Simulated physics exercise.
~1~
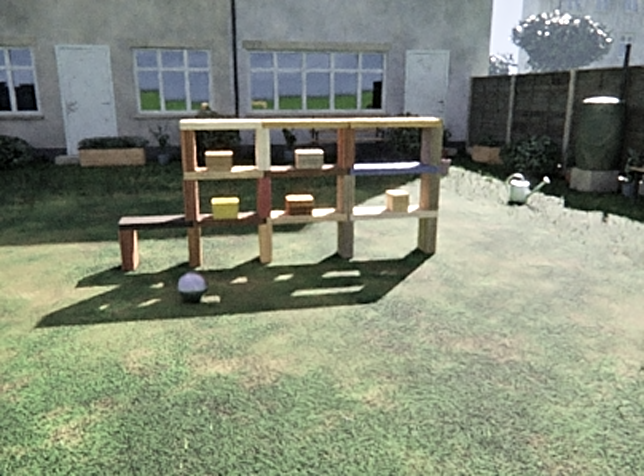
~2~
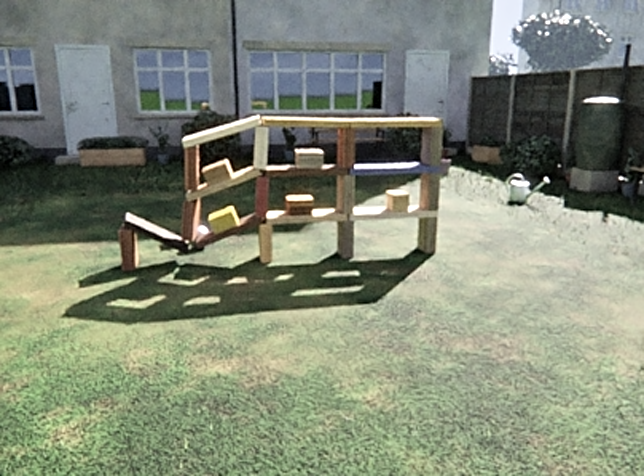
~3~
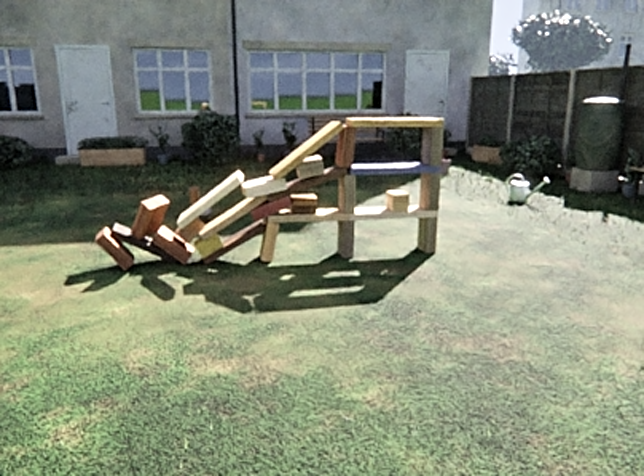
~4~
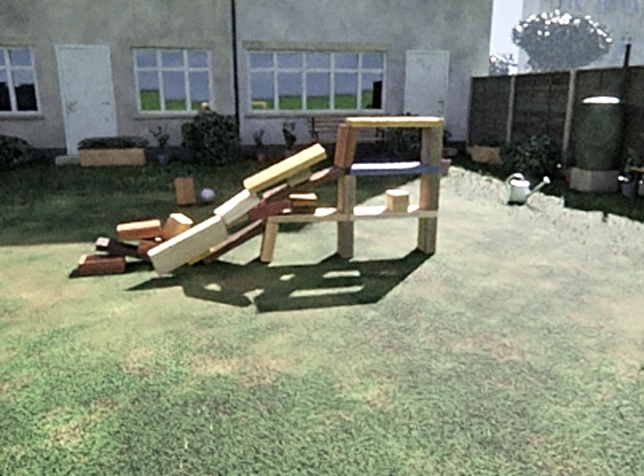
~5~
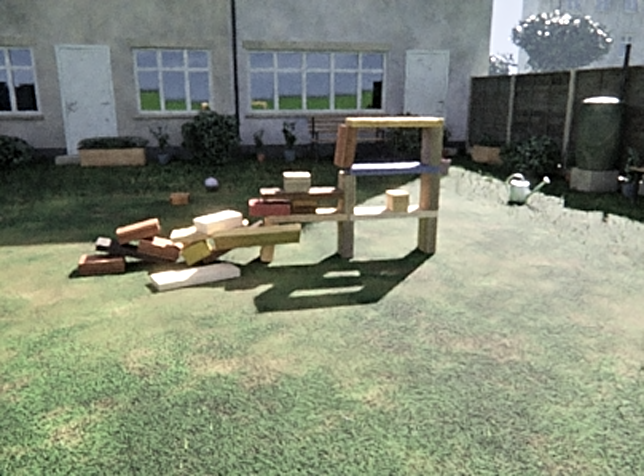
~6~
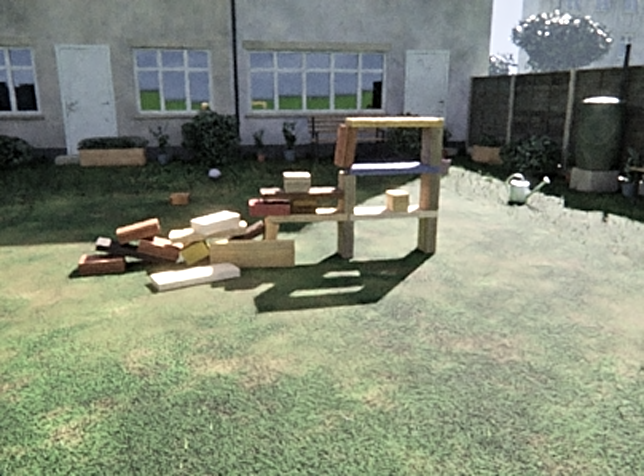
Garden lawn with ball rolling into wooden block-and-plank structure, left side collapsing into a heap, right end with blue plank staying upright.
